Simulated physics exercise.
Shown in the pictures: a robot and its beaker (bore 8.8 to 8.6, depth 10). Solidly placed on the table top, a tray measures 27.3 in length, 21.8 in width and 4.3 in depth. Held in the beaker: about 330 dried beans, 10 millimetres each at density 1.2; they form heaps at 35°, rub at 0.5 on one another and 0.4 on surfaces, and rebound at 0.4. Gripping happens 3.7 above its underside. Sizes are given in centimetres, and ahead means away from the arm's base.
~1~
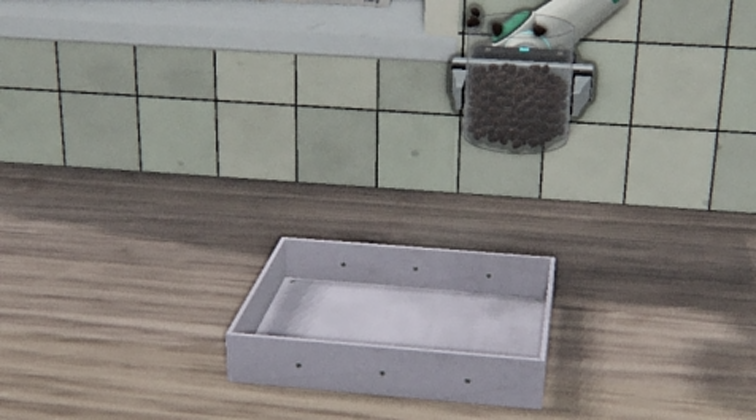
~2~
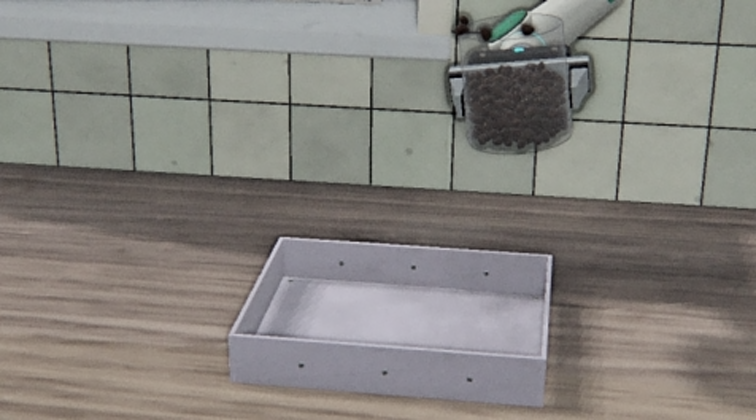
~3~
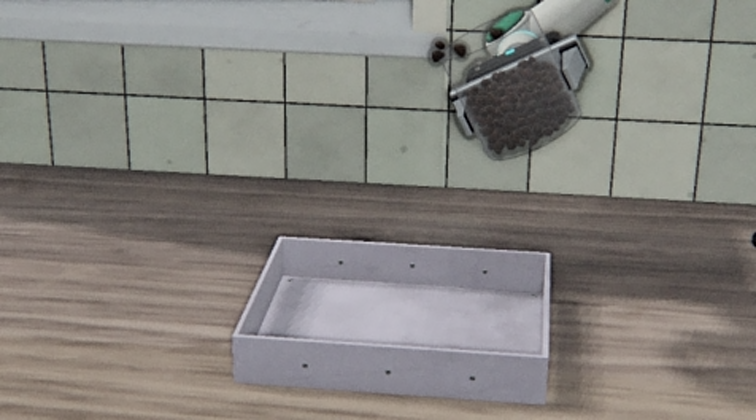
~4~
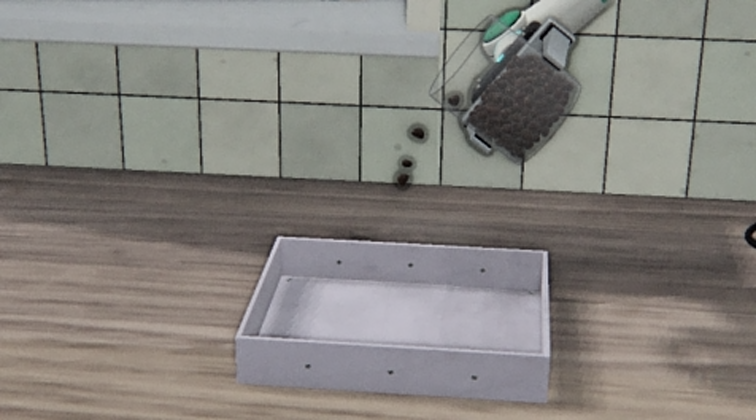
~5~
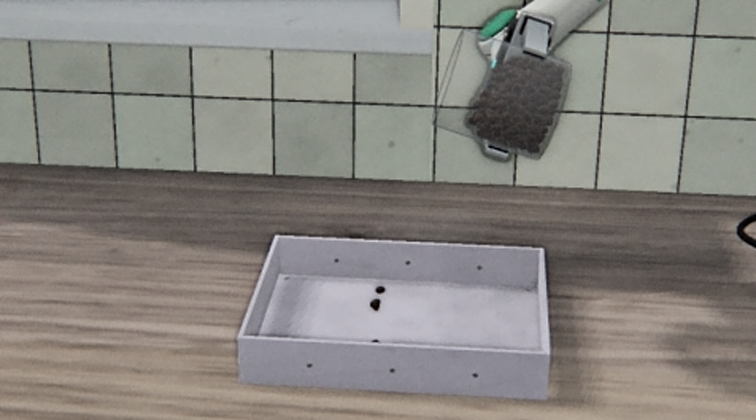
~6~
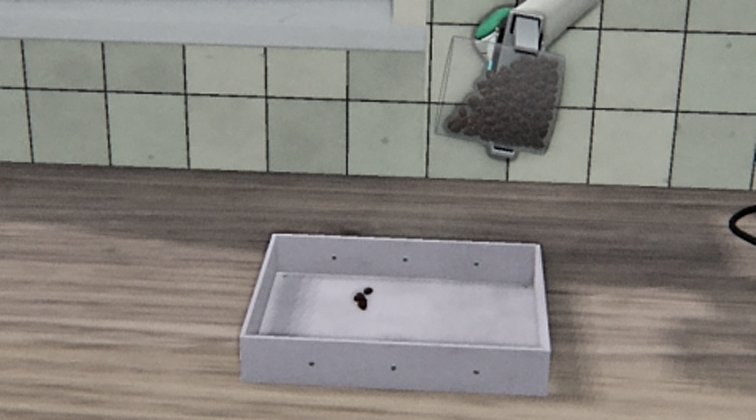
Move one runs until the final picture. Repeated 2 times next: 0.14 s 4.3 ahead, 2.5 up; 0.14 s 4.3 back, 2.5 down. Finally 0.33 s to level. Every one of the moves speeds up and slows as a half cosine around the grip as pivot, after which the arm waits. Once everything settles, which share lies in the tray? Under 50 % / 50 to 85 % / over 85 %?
50 to 85 %.
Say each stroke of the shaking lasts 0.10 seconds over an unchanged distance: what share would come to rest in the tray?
Roughly 85 percent would.
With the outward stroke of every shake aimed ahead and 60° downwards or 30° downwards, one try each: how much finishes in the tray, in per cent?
5 and 25 %.
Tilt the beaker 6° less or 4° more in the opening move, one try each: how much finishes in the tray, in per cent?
First try around 50 %, second around 75 %.
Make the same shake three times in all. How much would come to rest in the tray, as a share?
In that case it would be roughly 75 per cent.
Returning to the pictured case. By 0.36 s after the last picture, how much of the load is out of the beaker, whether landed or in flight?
Share gone by then: Close to 40 %.
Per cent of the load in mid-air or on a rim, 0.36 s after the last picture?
Roughly 21 percent.
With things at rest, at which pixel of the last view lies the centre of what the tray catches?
It lands close to (338, 319).
Then, 0.36 s later, tilted 81° forward, highest piece 26 above the table; 207 in the beaker, 58 in the tray, 69 in flight or on a rim.
Then, 0.71 s later, tilted 46° forward, highest piece 27 above the table; 211 in the tray, 118 in the beaker, 5 in flight or on a rim.
Then, 1.09 s later, level, highest piece 25 above the table; 215 in the tray, 118 in the beaker, 1 on the table or floor.
Then, 2.14 s later, level, highest piece 25 above the table; 215 in the tray, 118 in the beaker, 1 on the table or floor.
At rest, 215 in the tray, 118 in the beaker, 1 on the table or floor. That is 64 % in the tray.
